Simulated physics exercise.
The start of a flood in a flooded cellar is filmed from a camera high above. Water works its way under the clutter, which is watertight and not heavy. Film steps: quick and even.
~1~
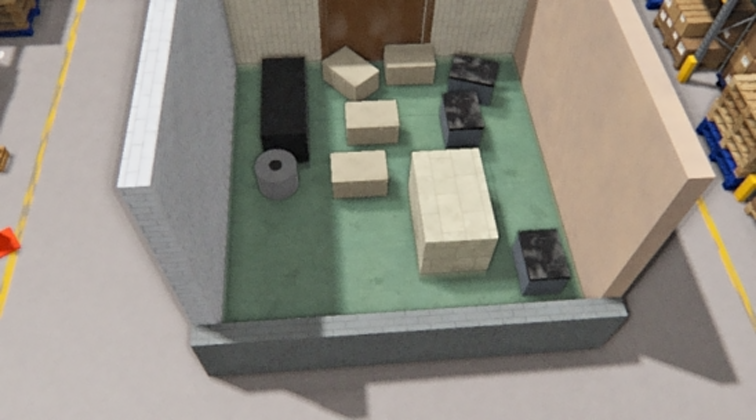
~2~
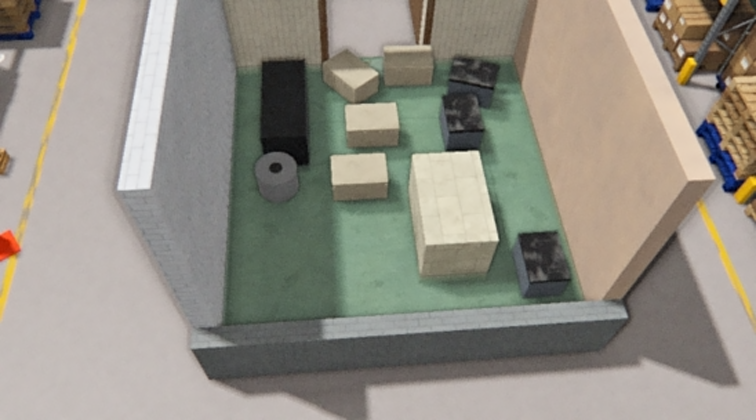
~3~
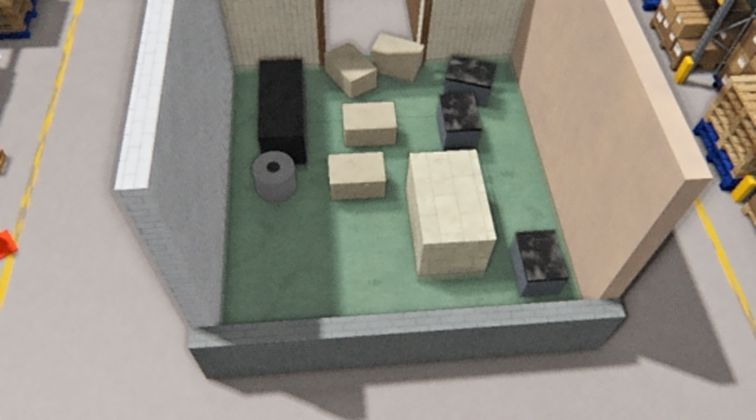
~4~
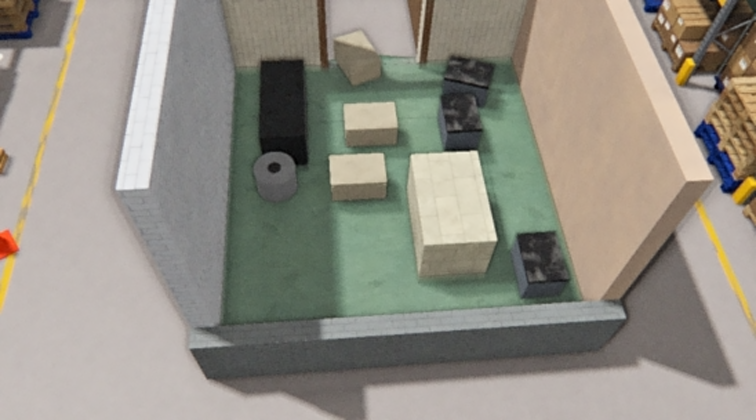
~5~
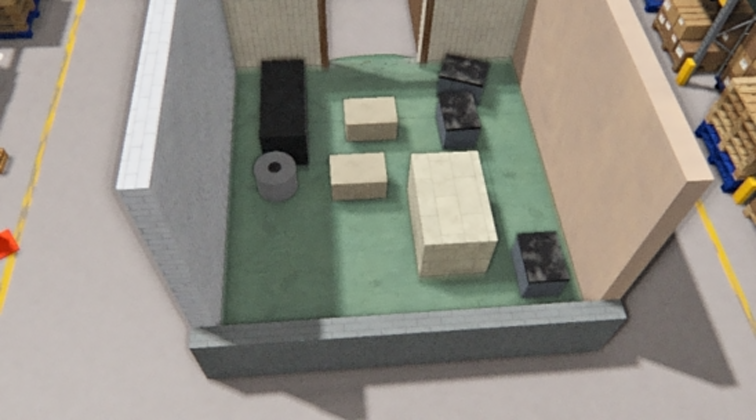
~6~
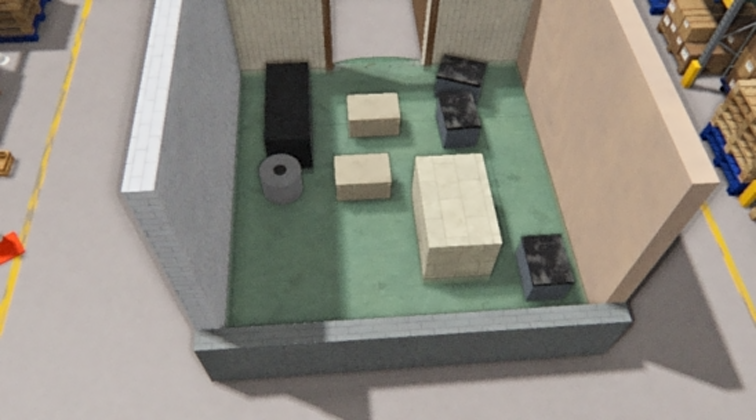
In a walled room with a green floor, the brown door at the back opened, and two pale boxes near it shifted, turned and went out of view one after the other, while most others barely moved.
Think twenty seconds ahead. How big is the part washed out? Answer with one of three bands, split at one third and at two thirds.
Two thirds or more.
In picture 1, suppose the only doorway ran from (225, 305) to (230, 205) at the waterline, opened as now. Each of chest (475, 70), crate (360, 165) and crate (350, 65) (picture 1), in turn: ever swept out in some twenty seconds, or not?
In the order given: Remains, escapes, remains.
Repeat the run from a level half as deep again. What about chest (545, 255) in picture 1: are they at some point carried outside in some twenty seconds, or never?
For this item: Remains in the room.
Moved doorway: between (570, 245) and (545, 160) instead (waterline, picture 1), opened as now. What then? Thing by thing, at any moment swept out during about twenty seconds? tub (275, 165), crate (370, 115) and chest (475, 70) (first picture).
Following that order: Remains behind; escaped; escaped.
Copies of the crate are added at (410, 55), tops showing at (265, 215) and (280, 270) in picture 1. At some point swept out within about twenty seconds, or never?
Held back; held back.
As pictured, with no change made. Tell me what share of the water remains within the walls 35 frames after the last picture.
I'd put it near 50 per cent.
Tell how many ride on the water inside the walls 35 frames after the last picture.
It works out to 1.
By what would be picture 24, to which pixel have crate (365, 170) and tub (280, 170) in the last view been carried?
Estimate: (366, 46), then (343, 160).
A moment on, 2 of 8 are out; 6 afloat.
Next, 5 of 8 are out; 3 afloat.
Later, 7 of 8 are out; 1 afloat.
In the end, 7 of 8 are out; 1 afloat.
